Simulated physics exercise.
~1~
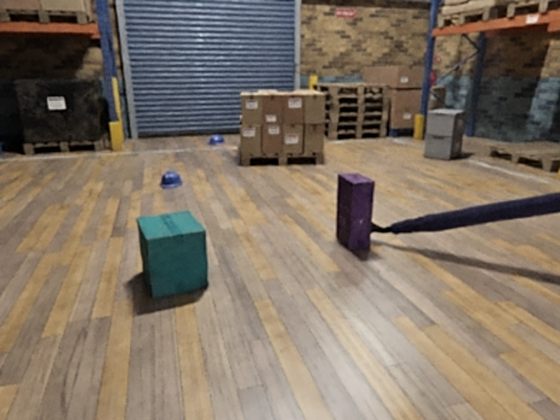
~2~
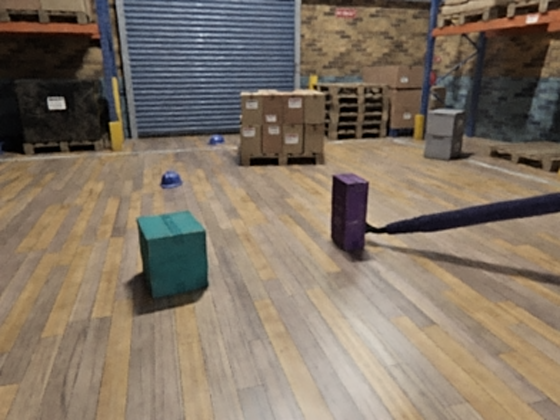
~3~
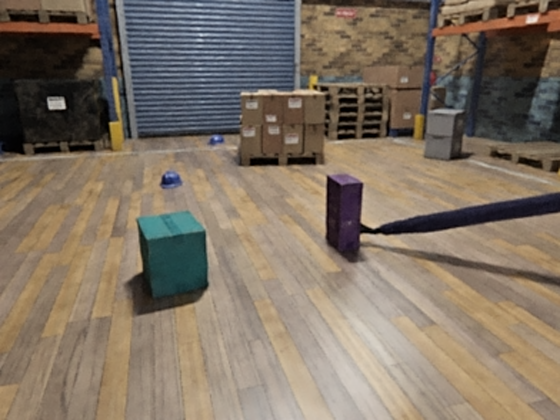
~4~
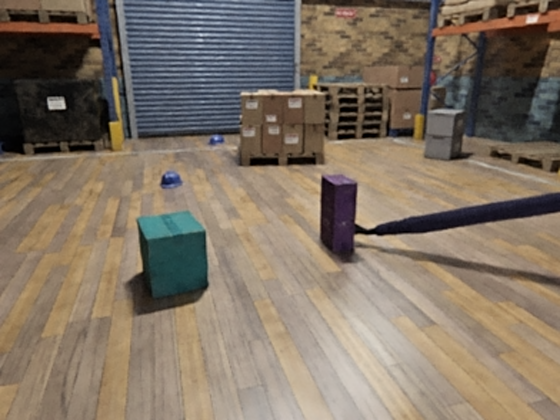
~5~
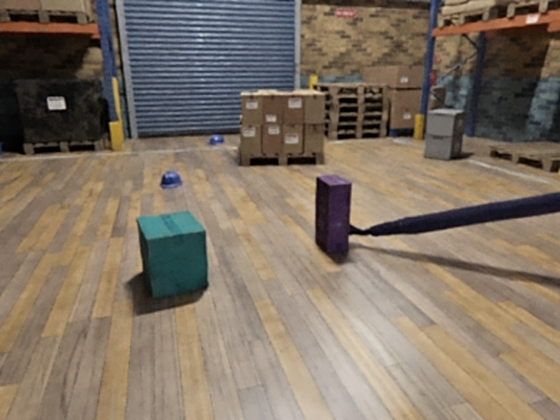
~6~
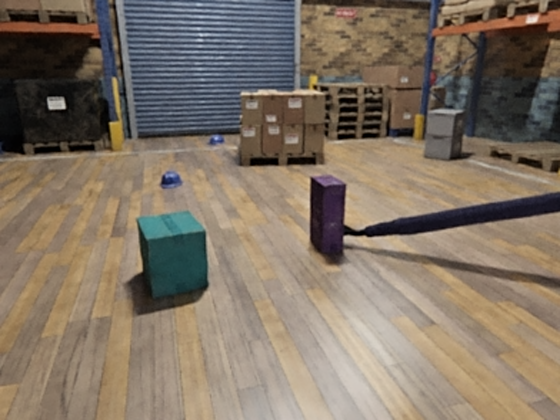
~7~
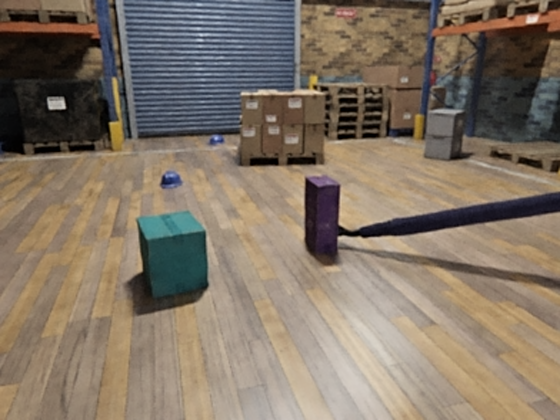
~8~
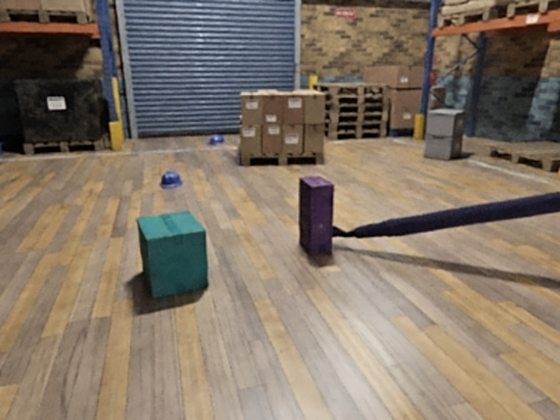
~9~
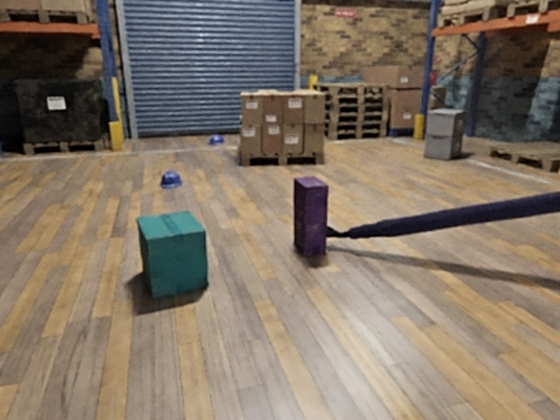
Dark-sleeved arm slowly pushing an upright purple box left across a warehouse floor toward a still turquoise box, the purple box staying upright.
